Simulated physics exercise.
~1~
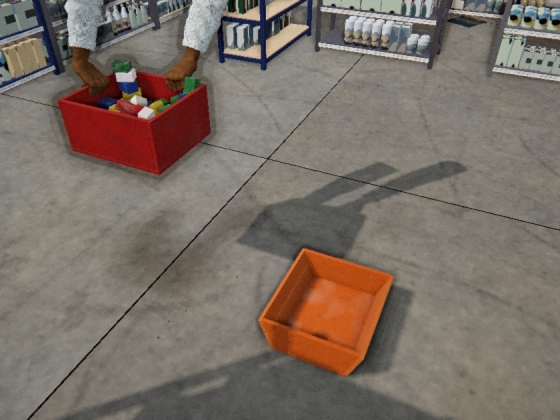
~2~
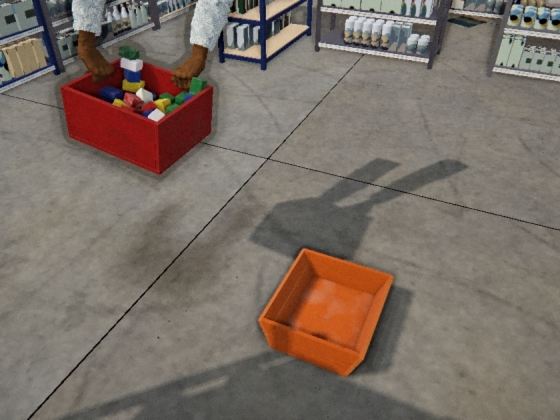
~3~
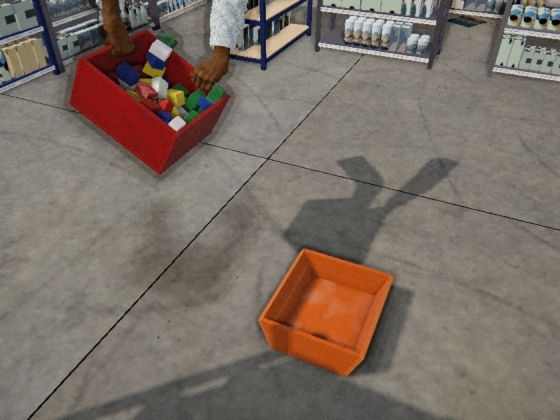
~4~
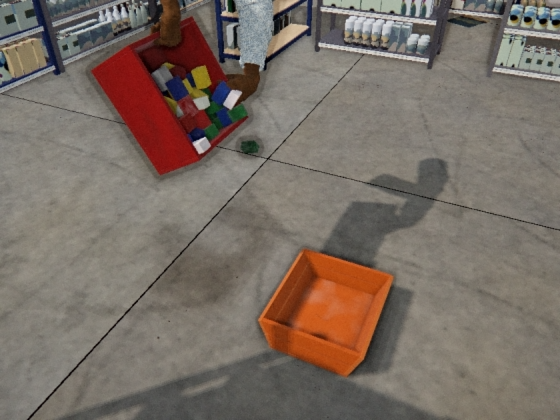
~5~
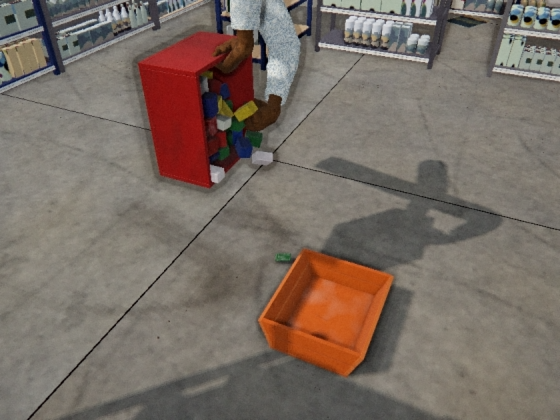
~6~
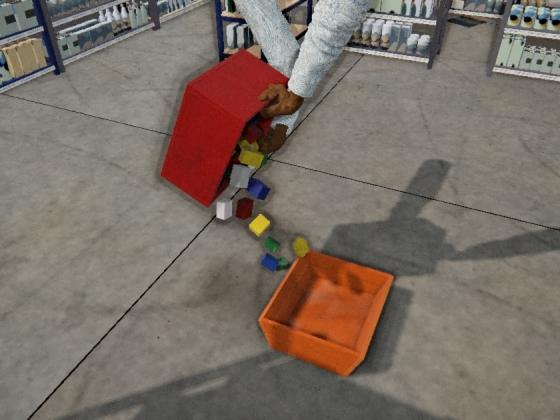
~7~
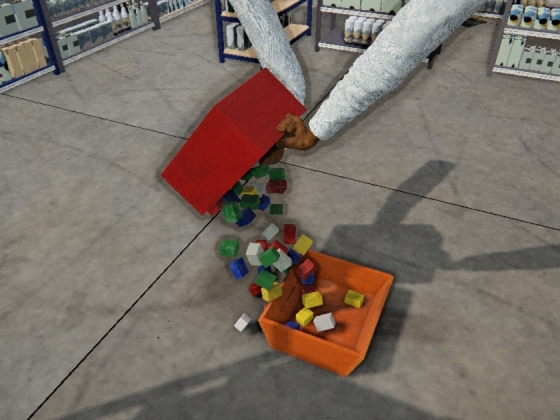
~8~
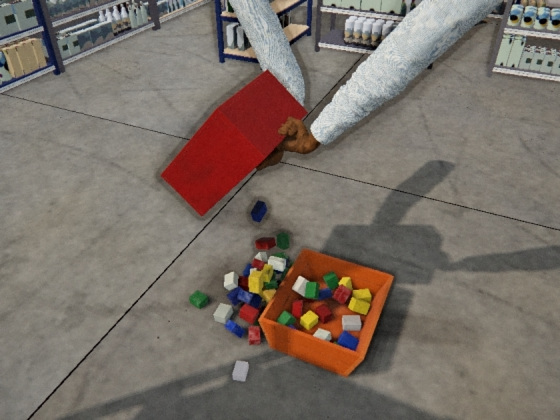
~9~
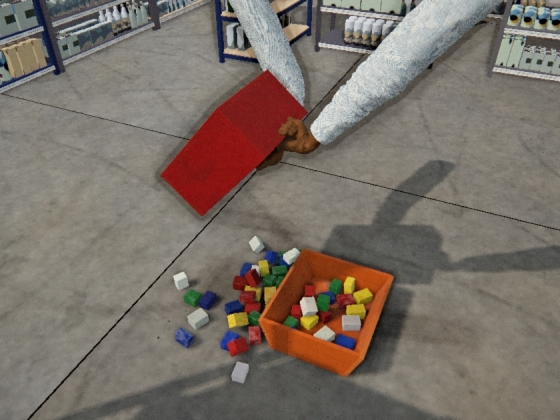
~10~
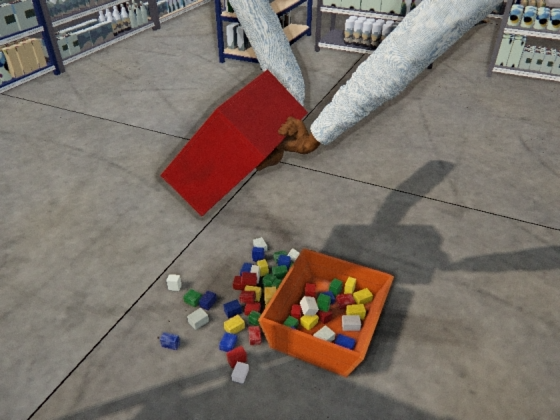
A red box full of colorful toy bricks was tipped steeply to the right by two hands, sending the bricks tumbling toward an orange basket on the floor, where some landed inside but more ended up scattered on the ground to its left.
